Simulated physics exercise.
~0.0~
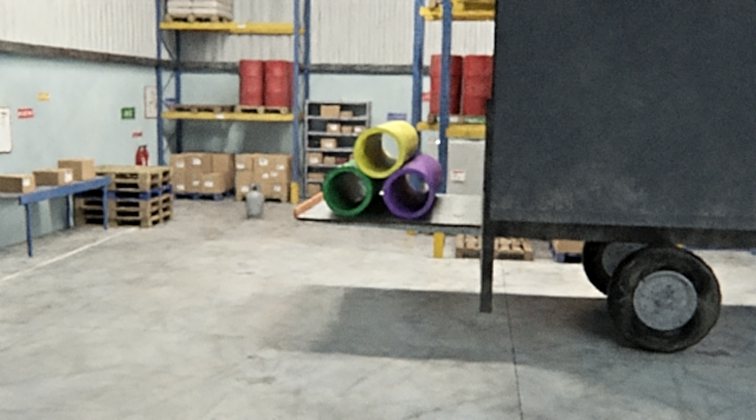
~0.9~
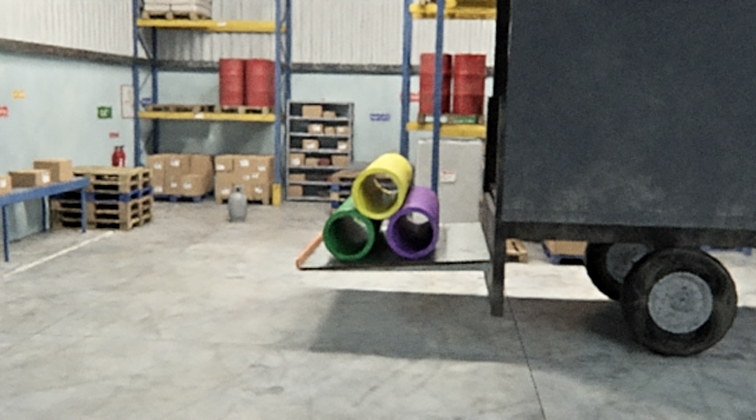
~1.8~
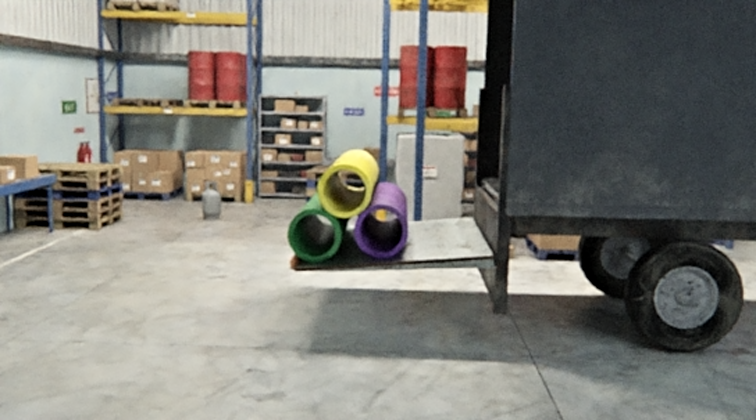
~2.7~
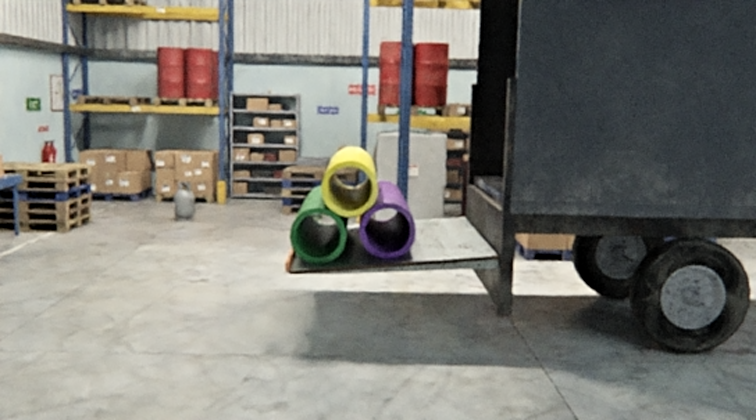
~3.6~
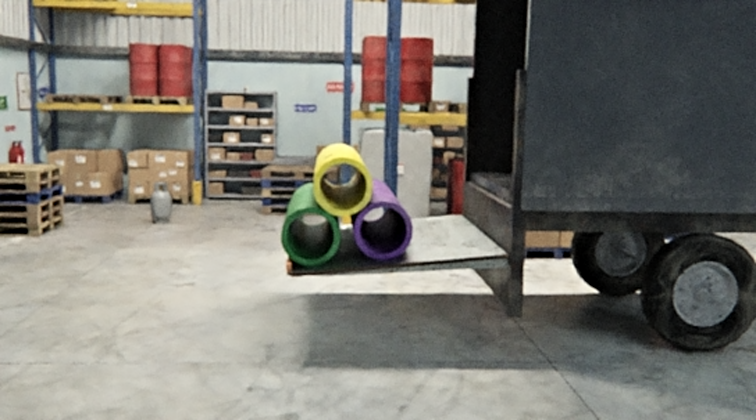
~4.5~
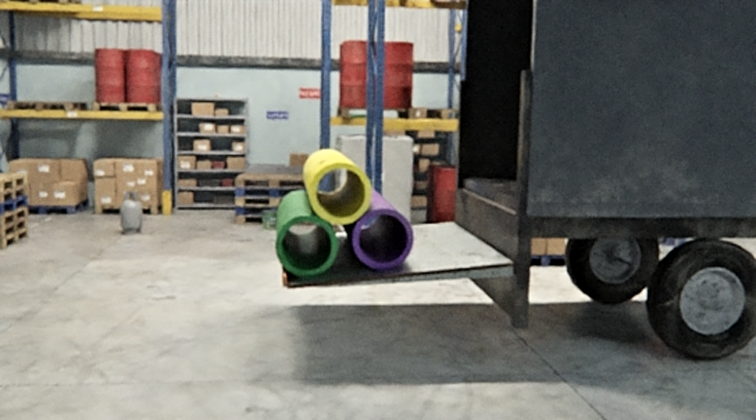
In the video, green, purple and yellow pipes sit stacked on a truck's tail-lift in a warehouse as the plate lowers and tilts. They roll left toward the raised edge, rock slightly back right, then left again, and end still stacked on the plate.
